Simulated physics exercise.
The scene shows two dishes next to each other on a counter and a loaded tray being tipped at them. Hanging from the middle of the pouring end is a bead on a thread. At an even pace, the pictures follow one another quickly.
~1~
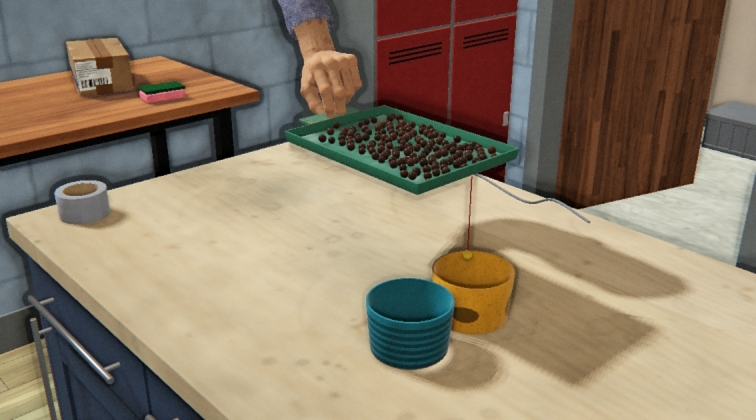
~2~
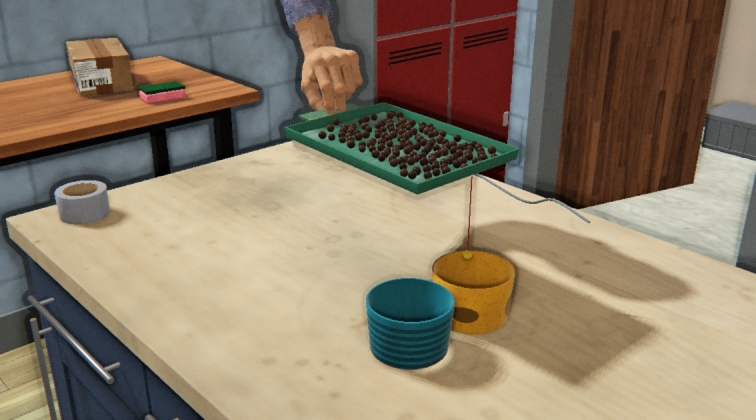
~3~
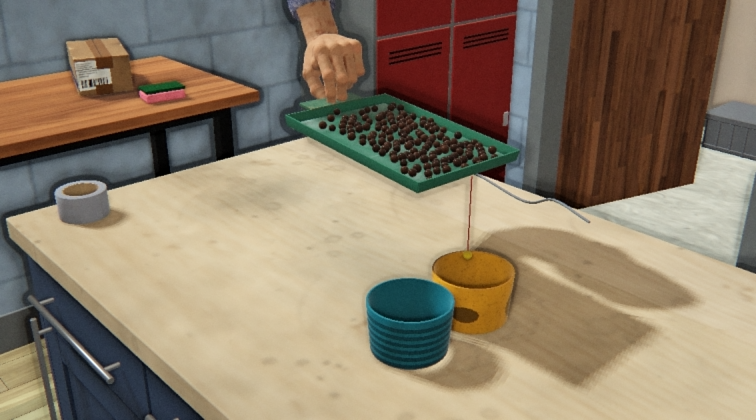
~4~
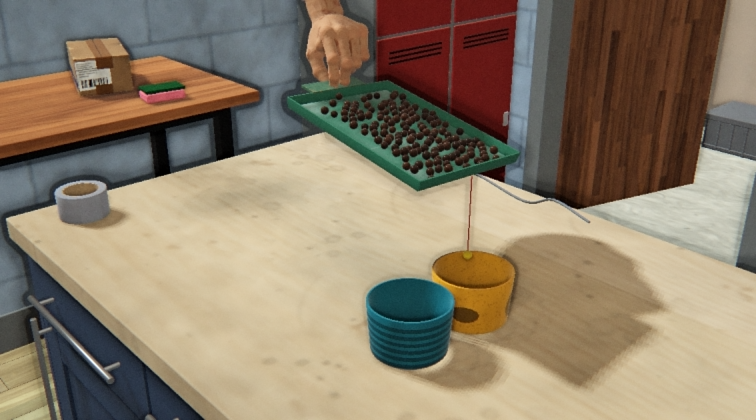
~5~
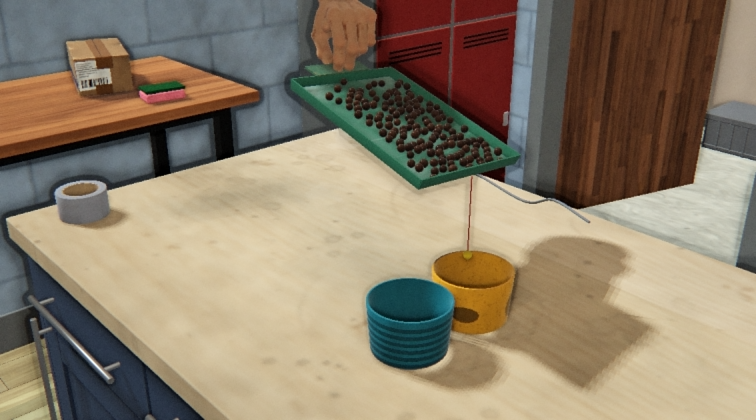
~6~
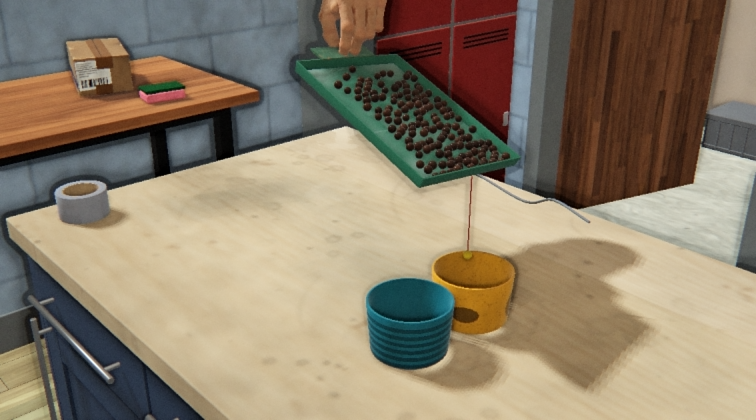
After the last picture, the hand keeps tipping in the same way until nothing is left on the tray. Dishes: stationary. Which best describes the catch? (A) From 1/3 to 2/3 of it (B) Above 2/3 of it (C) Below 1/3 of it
Below 1/3 of it.
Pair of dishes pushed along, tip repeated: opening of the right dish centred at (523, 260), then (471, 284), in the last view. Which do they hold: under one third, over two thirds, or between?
More than two thirds, then under a third.
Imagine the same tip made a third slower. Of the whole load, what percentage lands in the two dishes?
About 20 %.
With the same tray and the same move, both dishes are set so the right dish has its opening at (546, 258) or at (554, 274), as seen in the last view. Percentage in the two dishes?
Trial 1 around 80 percent, trial 2 around 30 percent.
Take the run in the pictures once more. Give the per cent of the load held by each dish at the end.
Looks like close to 0 % lands in the left dish and close to 20 % in the right one.
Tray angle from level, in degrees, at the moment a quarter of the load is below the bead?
Roughly 85 degrees from level.
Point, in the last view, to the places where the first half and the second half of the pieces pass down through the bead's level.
First half (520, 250); second half (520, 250).
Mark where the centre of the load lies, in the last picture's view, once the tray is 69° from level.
In the last view, the load is centred close to (491, 154).
Just after the last frame, tray tipped steeply; the larger part on the tray; just a few in the right dish; about a tenth outside both; roughly a quarter in the air.
A moment on, tray tipped past a quarter turn; just a few on the tray; roughly a quarter in the right dish; roughly two thirds outside both; roughly a quarter in the air.
Further on, tray tipped past a quarter turn; roughly a quarter in the right dish; the larger part outside both.
When it is over, tray tipped past a quarter turn; not one in the left dish; roughly a quarter in the right dish; the larger part outside both.
